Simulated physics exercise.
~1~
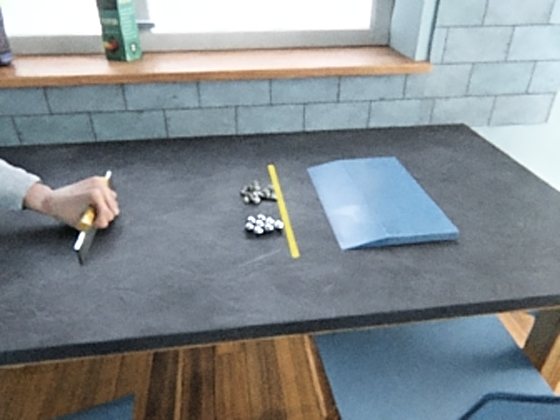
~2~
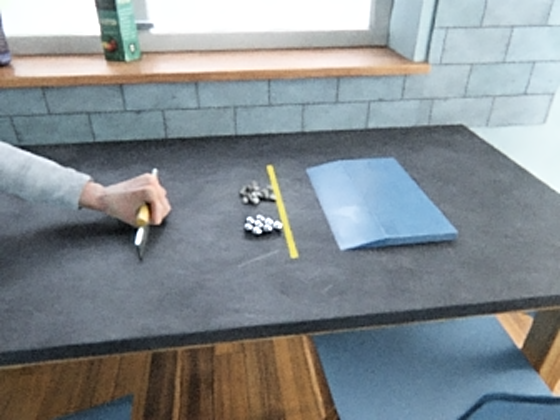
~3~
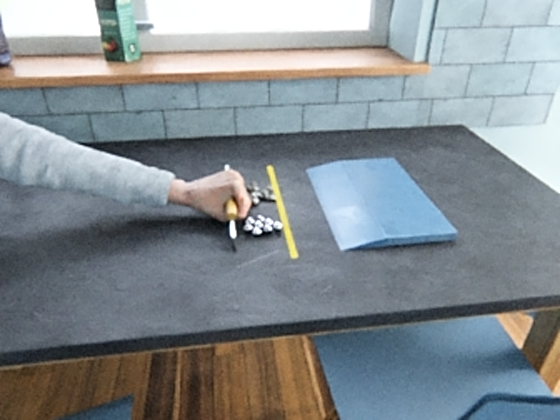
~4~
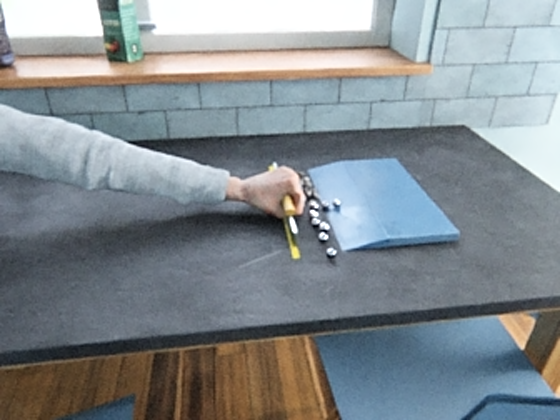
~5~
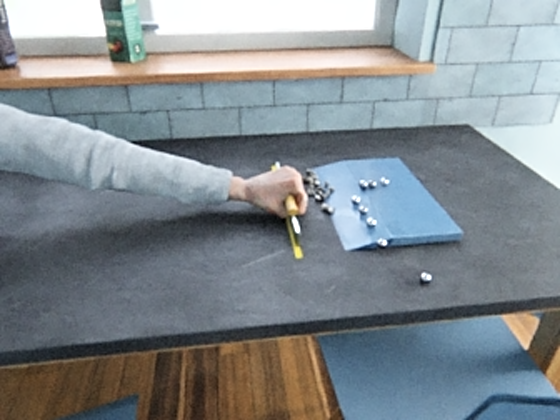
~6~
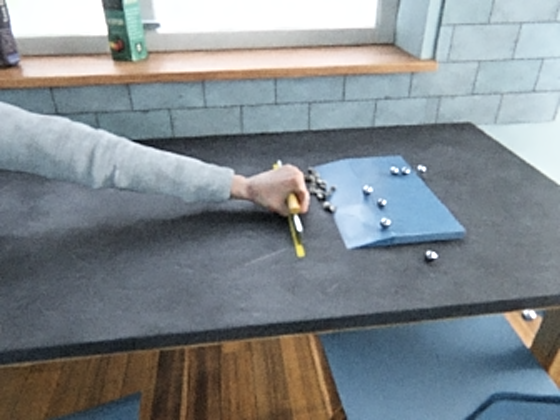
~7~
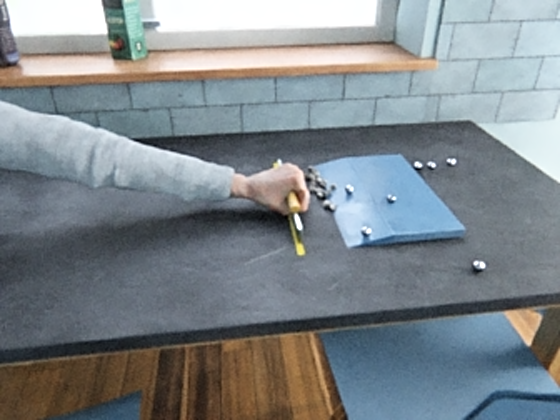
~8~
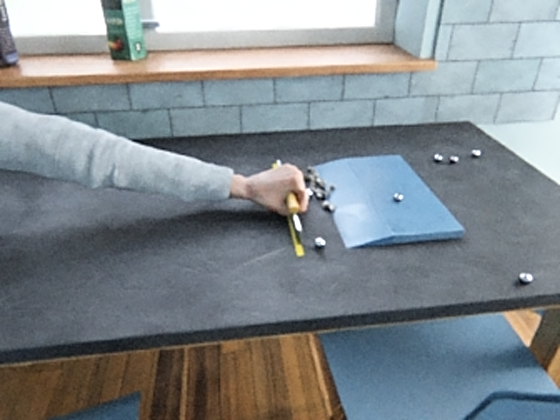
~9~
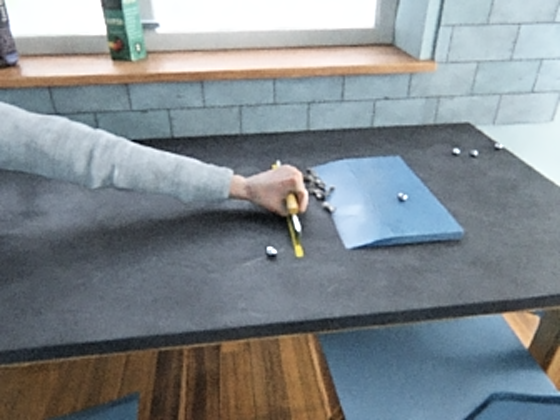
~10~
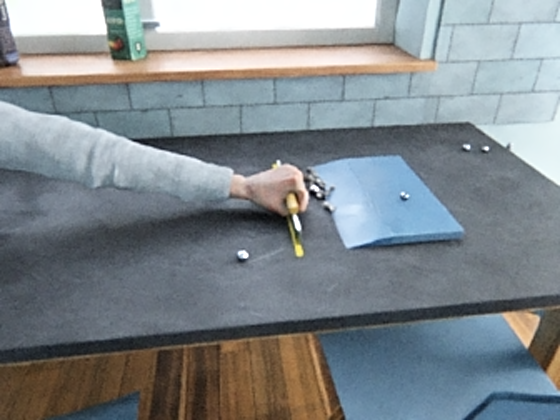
The video shows a hand sliding a scraper rightward across a dark table into two clusters of small objects, stopping at yellow tape. The shiny front ones scatter, many crossing the low blue wedge and some leaving the table, while the darker back ones stay bunched mostly before it.
